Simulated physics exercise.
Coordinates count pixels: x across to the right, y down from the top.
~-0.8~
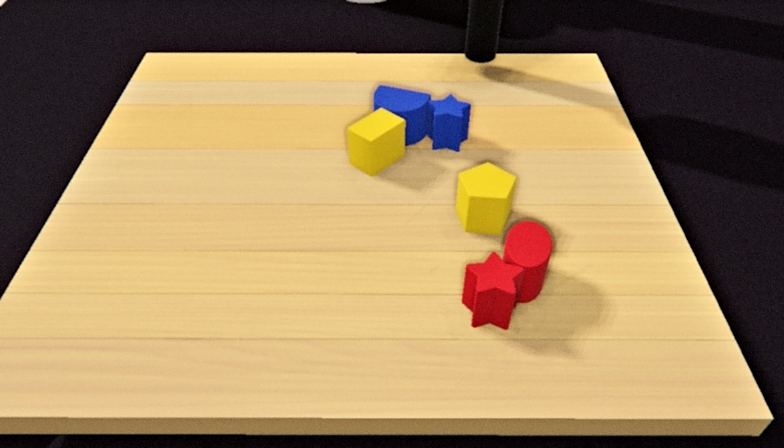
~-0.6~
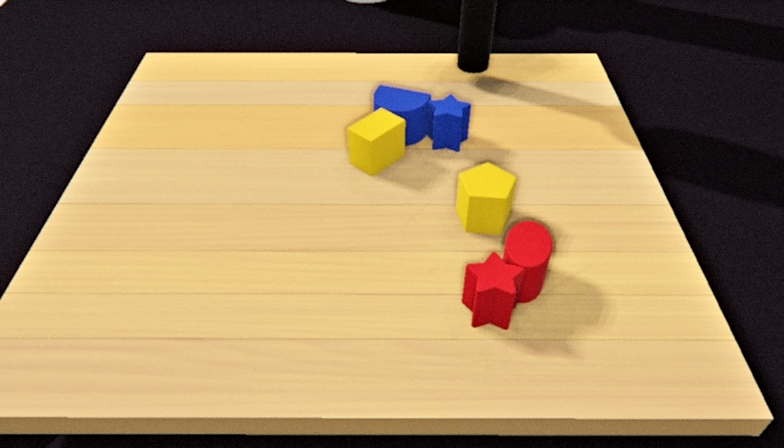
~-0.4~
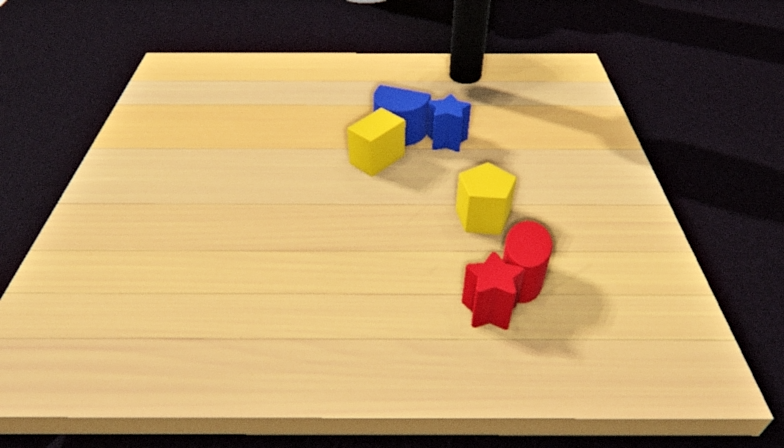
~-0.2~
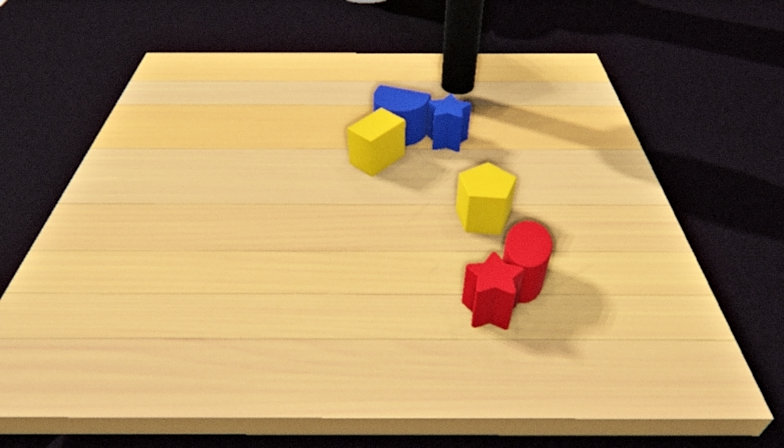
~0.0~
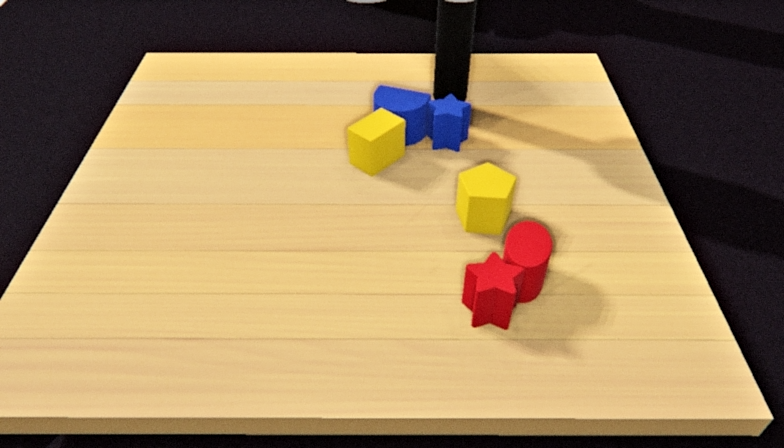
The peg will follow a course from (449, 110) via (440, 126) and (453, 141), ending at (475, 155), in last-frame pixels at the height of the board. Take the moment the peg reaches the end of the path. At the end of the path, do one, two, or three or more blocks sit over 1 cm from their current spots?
I count one.
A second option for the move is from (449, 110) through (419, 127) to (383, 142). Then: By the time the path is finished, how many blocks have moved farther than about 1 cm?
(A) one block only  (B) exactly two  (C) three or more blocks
(B)
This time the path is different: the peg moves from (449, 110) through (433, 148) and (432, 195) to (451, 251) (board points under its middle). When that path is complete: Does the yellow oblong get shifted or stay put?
If the peg follows that path, the yellow oblong ends up shifted.
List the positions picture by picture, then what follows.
The first picture shows lower end of the peg at (480, 56), tops of blocks, yellow oblong at (376, 124), blue D-shaped block at (400, 98), blue star-shaped block at (450, 105), yellow pentagonal block at (488, 181).
The second picture shows peg at (473, 66), blocks as before.
The third picture shows peg at (465, 76), blocks as before.
The fourth picture shows peg at (458, 86), blocks as before.
The fifth picture shows peg at (450, 97), yellow oblong at (376, 124), blue D-shaped block at (400, 98), blue star-shaped block at (450, 105), yellow pentagonal block at (488, 181).
The first path, step by step. Halfway along, peg at (444, 120); yellow oblong at (372, 124); blue D-shaped block at (397, 100), turned 25° clockwise; blue star-shaped block at (451, 122).
At the end, peg at (477, 141); yellow oblong at (372, 124); blue D-shaped block at (397, 100), turned 25° clockwise; blue star-shaped block at (460, 135), turned 65° clockwise; yellow pentagonal block not moved.
